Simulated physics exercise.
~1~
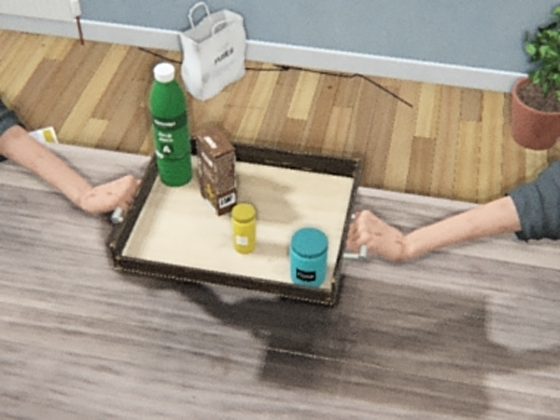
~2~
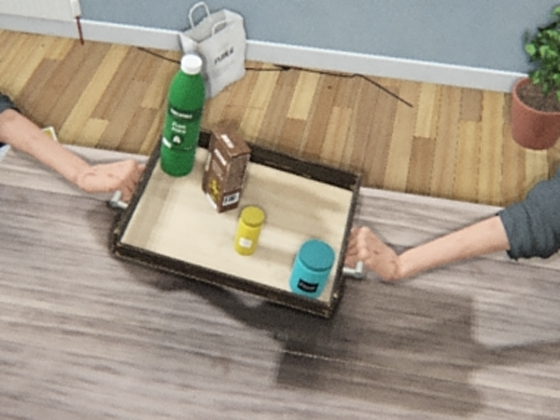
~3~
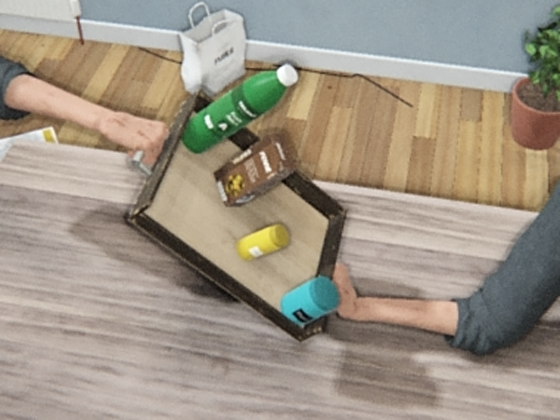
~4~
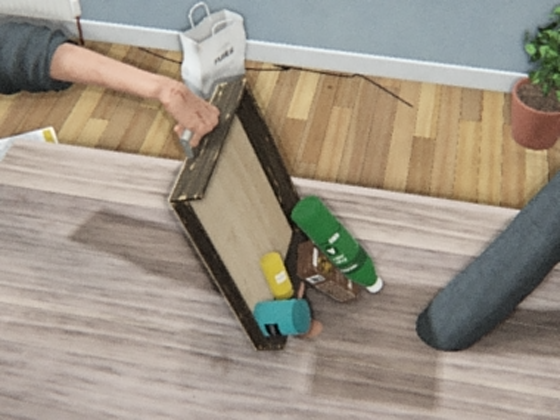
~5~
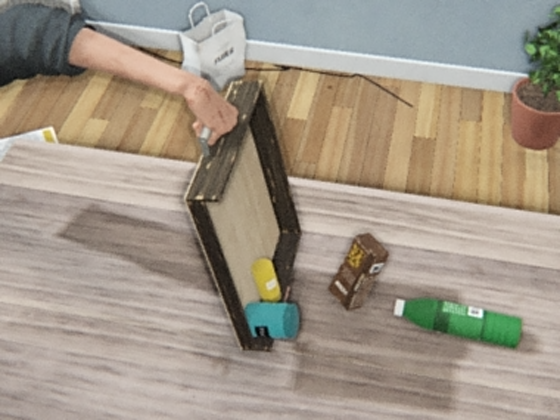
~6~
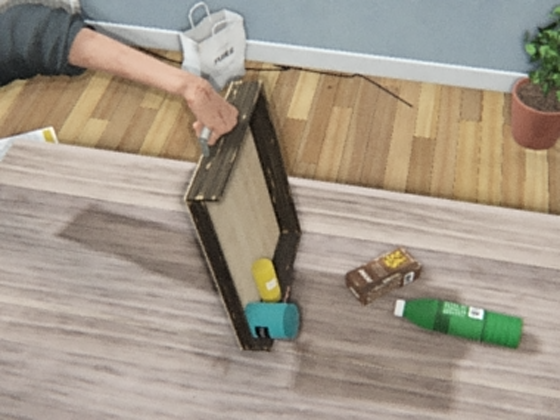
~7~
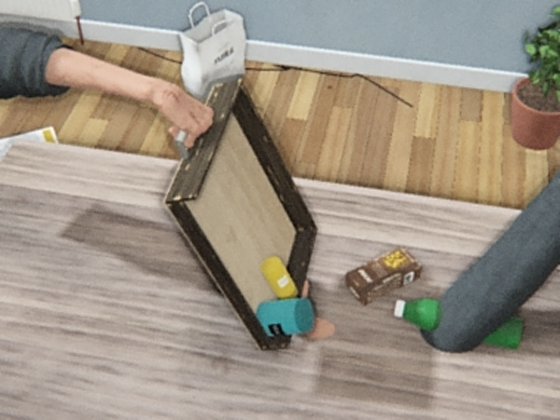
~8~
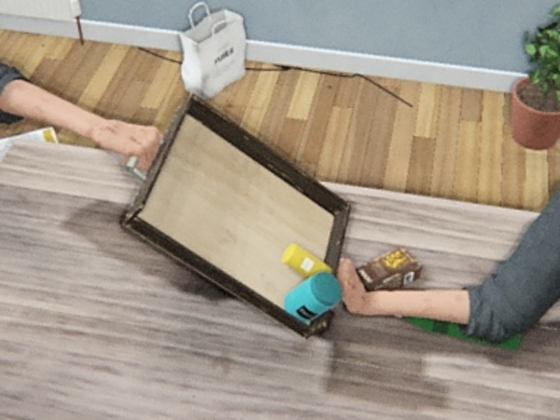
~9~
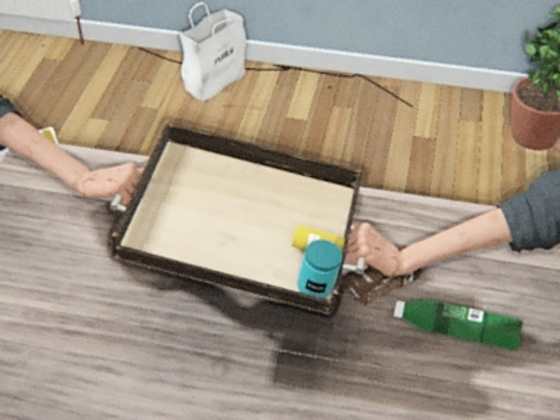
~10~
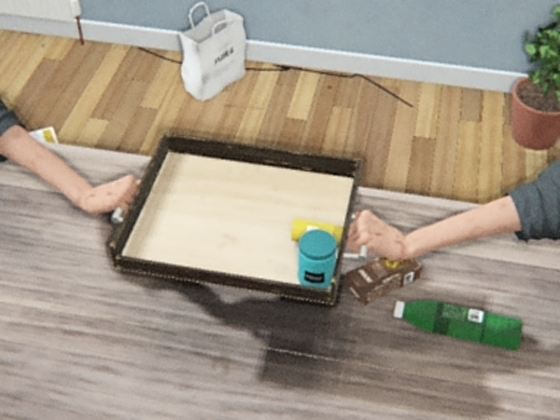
In this clip, two hands tip an open tray steeply to the right, spilling a green bottle and brown packet onto the table, then level it, leaving a turquoise jar upright and a yellow shaker on its side inside while the spilled items lie alongside.
